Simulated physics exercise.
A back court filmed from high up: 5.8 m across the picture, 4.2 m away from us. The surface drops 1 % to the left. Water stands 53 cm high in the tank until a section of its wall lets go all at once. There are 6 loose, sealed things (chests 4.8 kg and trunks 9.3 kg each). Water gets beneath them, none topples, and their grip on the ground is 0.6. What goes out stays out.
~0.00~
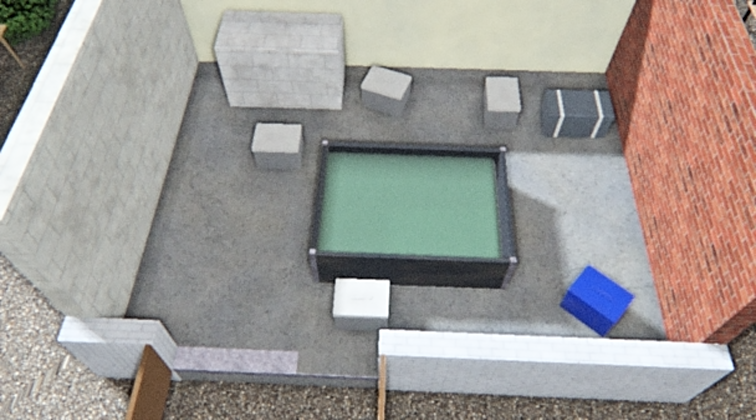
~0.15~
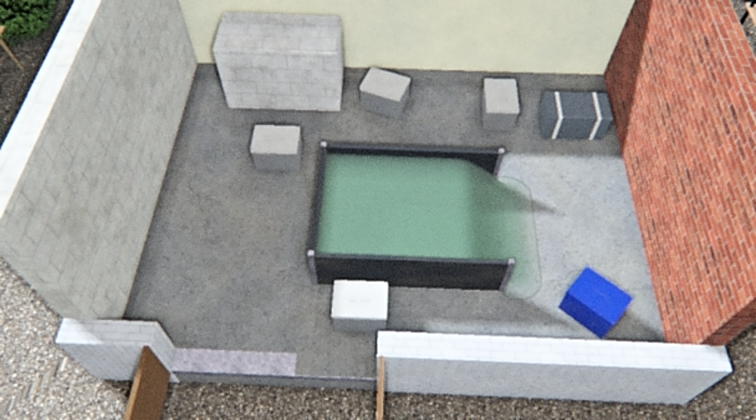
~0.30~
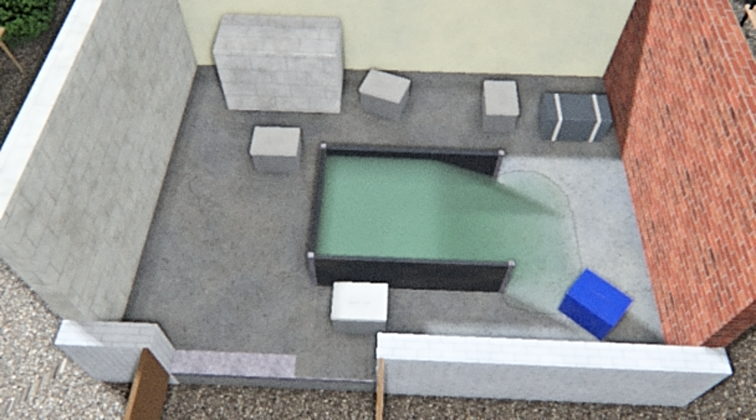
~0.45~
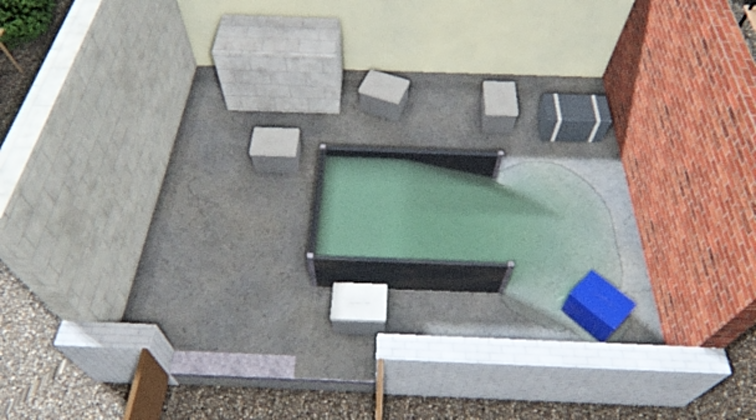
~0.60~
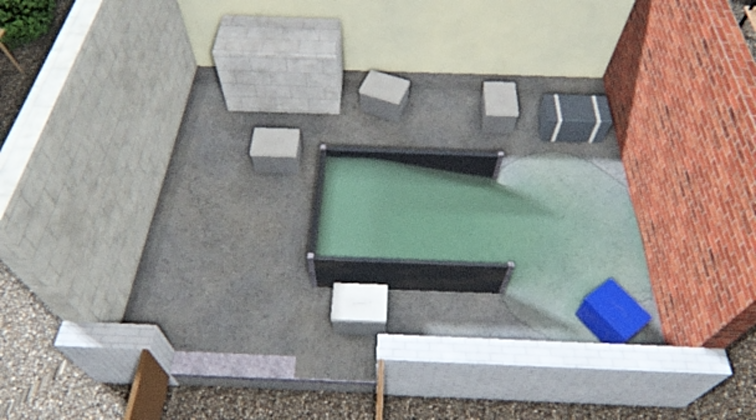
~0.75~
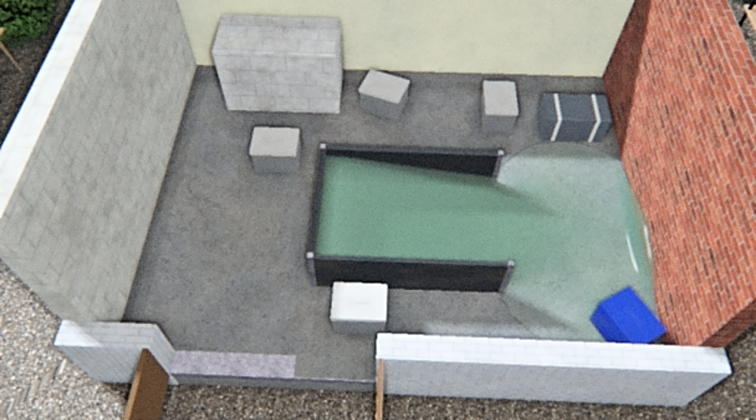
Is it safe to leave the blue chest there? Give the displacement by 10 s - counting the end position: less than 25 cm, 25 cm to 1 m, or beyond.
The blue chest travels far.
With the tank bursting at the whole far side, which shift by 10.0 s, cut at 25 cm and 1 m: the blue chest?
In that case the blue chest gets carried off.
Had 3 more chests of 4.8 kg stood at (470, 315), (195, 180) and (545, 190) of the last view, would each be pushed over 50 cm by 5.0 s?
In turn: Past it, less, over.
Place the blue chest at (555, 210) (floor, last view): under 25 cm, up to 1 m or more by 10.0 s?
It ends far away.
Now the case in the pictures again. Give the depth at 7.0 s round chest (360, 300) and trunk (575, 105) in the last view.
Roughly 7 and 4 cm.
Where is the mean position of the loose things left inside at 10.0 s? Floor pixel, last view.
Near (272, 194).
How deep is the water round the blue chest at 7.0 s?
Roughly 6 cm.
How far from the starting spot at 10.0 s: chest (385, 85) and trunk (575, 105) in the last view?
In that order: 300 cm, 400 cm.
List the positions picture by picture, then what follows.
The first picture shows the blue chest at (602, 293) rests on the ground; water covers 2.8 m2; 0 of 6 have shifted.
The second picture shows the blue chest at (600, 295), on the bottom; water covers 3.4 m2; 0 of 6 have shifted.
The third picture shows the blue chest at (600, 297) rests on the ground; 4.3 m2 under water; 0 of 6 have shifted.
The fourth picture shows the blue chest at (603, 299) rests on the ground, 4 cm from its start; 5.2 m2 under water; 0 of 6 have shifted.
The fifth picture shows the blue chest at (618, 308), on the bottom, 20 cm from its start; water covers 6.2 m2; 1 of 6 have shifted.
The sixth picture shows the blue chest at (633, 317), on the bottom, 37 cm from its start; 6.8 m2 under water; 1 of 6 have shifted.
After 2.0 s the blue chest is near (638, 305), 0.3 m from its start, afloat; 0 of 6 are out; 1 afloat.
After 4.5 s the blue chest is near (183, 349), 4.2 m from its start, afloat; 0 of 6 are out; 4 afloat.
After 7.0 s the blue chest is near (183, 341), 4.2 m from its start, afloat; 0 of 6 are out; 6 afloat.
After 10.0 s the blue chest has gone out; 1 of 6 are out; 5 afloat.
